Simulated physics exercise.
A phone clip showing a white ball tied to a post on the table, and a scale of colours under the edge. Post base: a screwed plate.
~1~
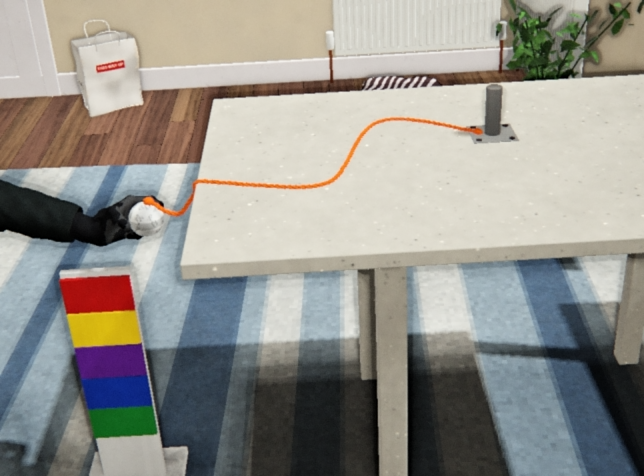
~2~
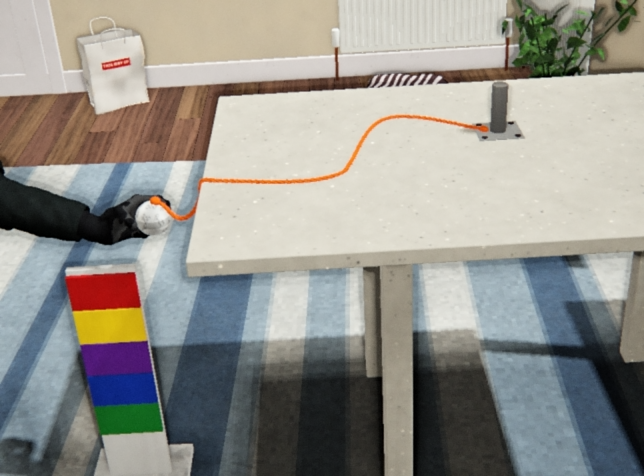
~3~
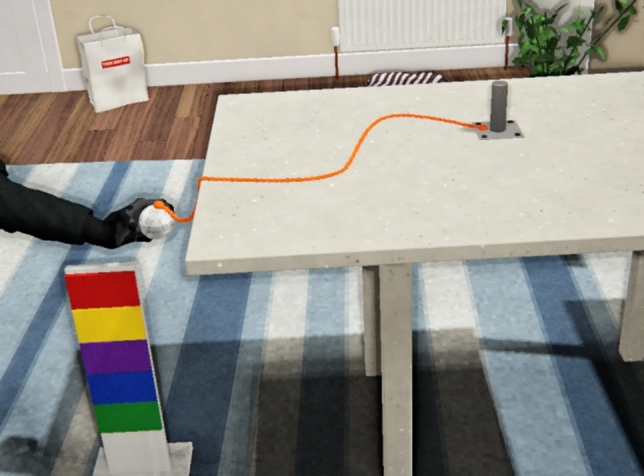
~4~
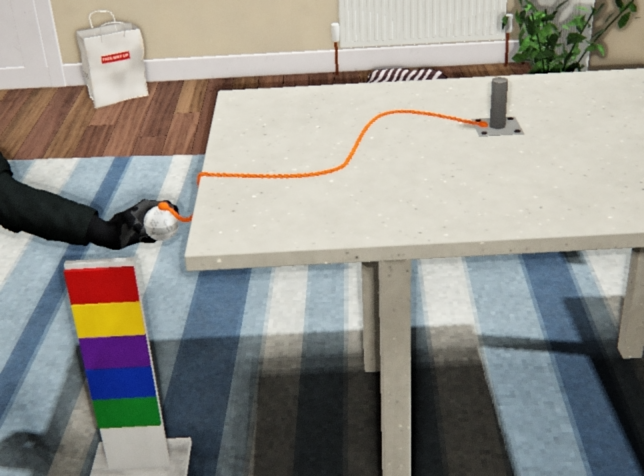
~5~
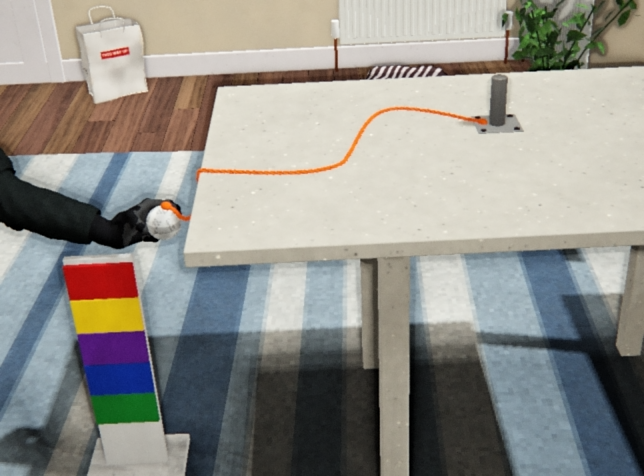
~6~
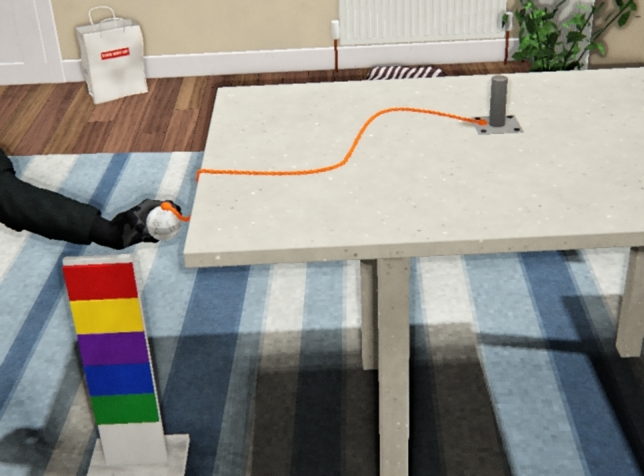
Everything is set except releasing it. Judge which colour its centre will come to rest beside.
Its centre comes to rest beside purple.
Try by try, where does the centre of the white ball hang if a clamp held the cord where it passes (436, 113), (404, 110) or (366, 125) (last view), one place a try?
Result per try (px, approx.): (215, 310); (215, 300); (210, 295).
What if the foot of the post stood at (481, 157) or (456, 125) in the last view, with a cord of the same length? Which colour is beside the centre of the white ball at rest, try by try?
The first case gives blue, the second gives blue.
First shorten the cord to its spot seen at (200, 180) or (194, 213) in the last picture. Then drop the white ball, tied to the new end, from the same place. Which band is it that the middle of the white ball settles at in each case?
It would be red; yellow.
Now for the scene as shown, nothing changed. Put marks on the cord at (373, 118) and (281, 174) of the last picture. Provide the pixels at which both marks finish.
The first ends at (352, 137) and the second at (206, 178).
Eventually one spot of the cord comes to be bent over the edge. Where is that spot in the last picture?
It is around (308, 173).
Early on, ball near (199, 323); level with purple.
Midway, ball near (241, 311); level with purple.
Near the end, ball near (224, 328); level with purple.
Finally, ball near (217, 326); level with purple. The cord holds its middle at purple.
